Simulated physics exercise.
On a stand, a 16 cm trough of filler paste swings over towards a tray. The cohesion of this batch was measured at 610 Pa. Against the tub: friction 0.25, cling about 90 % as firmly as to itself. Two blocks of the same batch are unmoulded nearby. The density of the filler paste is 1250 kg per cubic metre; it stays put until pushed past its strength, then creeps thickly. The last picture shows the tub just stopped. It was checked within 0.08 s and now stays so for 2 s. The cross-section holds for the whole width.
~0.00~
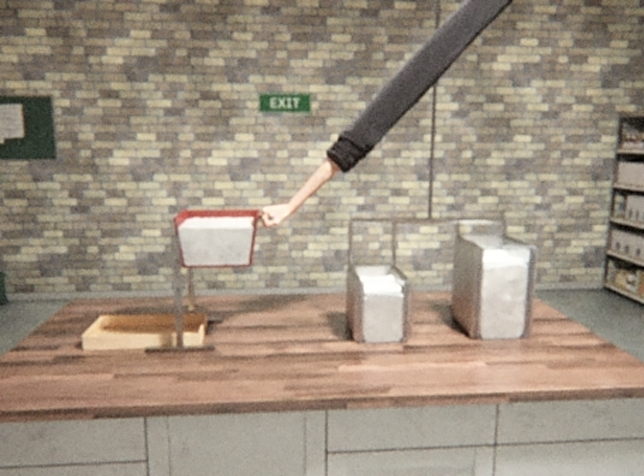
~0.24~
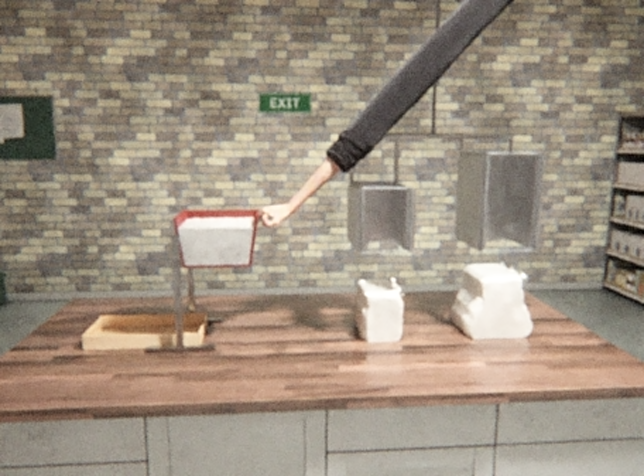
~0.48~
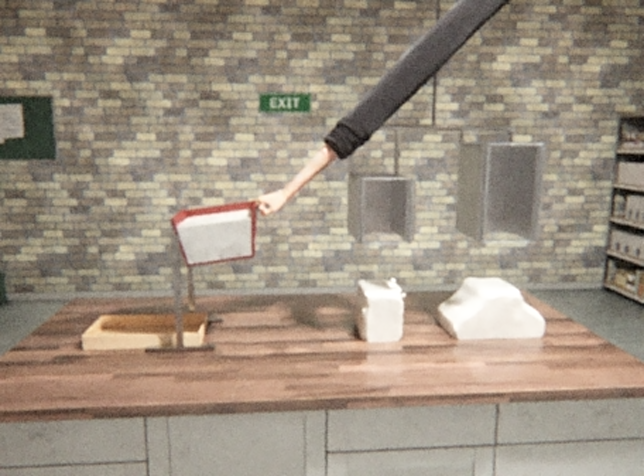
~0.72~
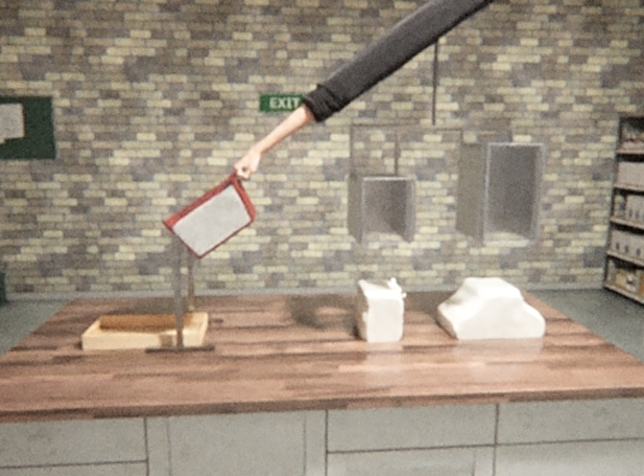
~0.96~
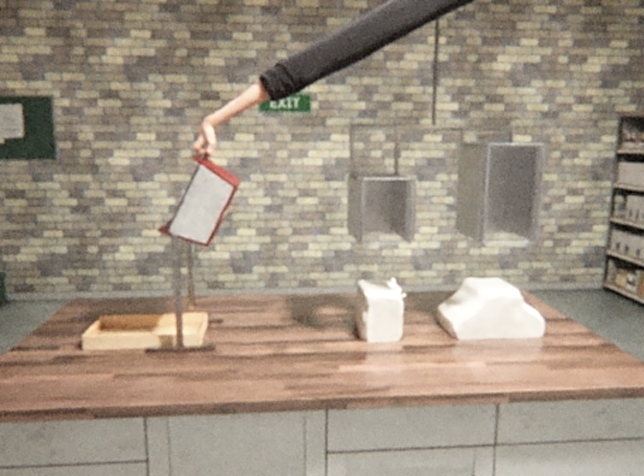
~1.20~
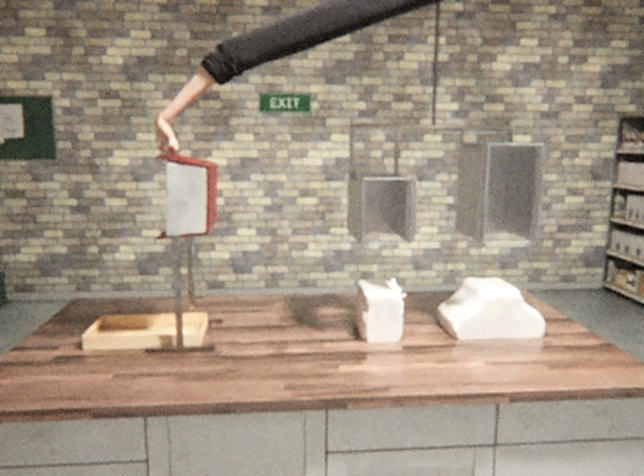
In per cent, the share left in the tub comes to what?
It comes to some 43 %.
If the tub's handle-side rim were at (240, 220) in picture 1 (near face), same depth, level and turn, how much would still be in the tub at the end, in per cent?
In that case some 100 per cent.
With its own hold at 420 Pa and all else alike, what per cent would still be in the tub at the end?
Then about 35 %.
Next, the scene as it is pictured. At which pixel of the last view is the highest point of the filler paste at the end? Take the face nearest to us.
Near (185, 206).
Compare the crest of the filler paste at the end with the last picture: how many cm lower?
Roughly 14 cm.
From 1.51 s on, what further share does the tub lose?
Some 35 per cent.
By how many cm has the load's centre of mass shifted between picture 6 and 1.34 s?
About 2 cm.
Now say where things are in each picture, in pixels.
The first picture shows handle-side rim at (255, 218), tilt 0 degrees; top of the filler paste at (205, 227); blocks stand 19 cm, 29 cm (left to right).
The second picture shows handle-side rim at (255, 218), tilt 0 degrees; top of the filler paste at (205, 227); blocks stand 18 cm, 24 cm (left to right).
The third picture shows handle-side rim at (251, 208), tilt 8 degrees; top of the filler paste at (247, 218); blocks stand 18 cm, 18 cm (left to right).
The fourth picture shows handle-side rim at (229, 177), tilt 35 degrees; top of the filler paste at (233, 188); blocks stand 18 cm, 18 cm (left to right).
The fifth picture shows handle-side rim at (192, 159), tilt 63 degrees; top of the filler paste at (199, 167); blocks stand 18 cm, 18 cm (left to right).
The sixth picture shows handle-side rim at (158, 158), tilt 87 degrees; top of the filler paste at (171, 163); blocks stand 18 cm, 18 cm (left to right).
After 1.34 s, the tub is at 87 degrees and holds 100 %.
After 1.51 s, the tub is at 87 degrees and holds 80 %.
After 1.68 s, the tub is at 87 degrees and holds 53 %.
After 1.85 s, the tub is at 87 degrees and holds 43 %.
After 3.20 s, at the end, the tub is at 87 degrees and holds 43 %.
